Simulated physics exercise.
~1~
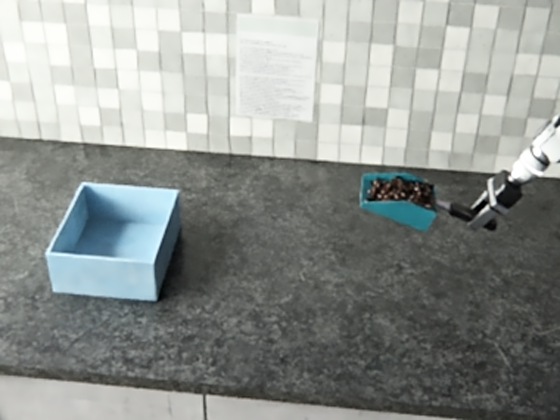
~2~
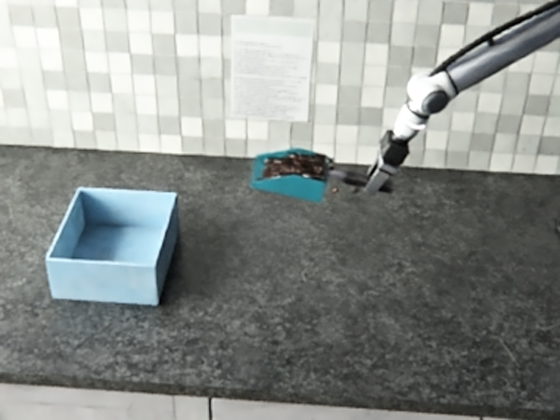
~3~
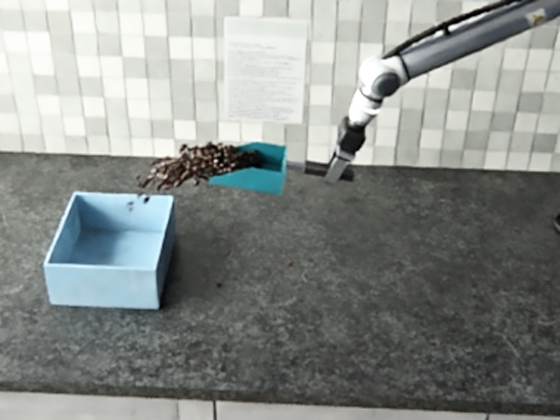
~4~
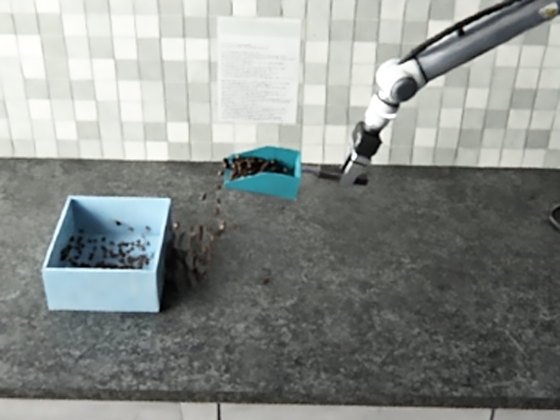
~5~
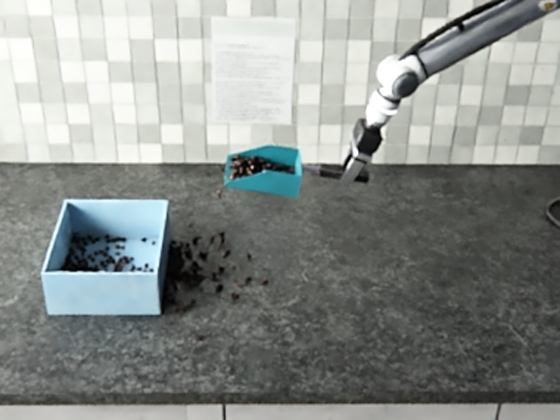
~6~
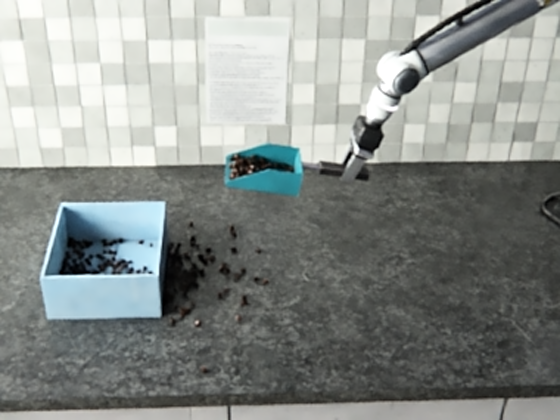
A grey and white robot arm reaches in from the right over a dark speckled counter, seen from in front and slightly above, holding a teal scoop heaped with dark brown beans. A light blue open box stands at the left, and a printed sheet hangs on the pale tiled wall behind. The arm carries the scoop left, then stops short of the box, and many beans fly forward off its open front. Some land in the box, while others fall short and scatter on the counter beside it. The scoop draws back slightly and stays still, still holding a good share of beans.
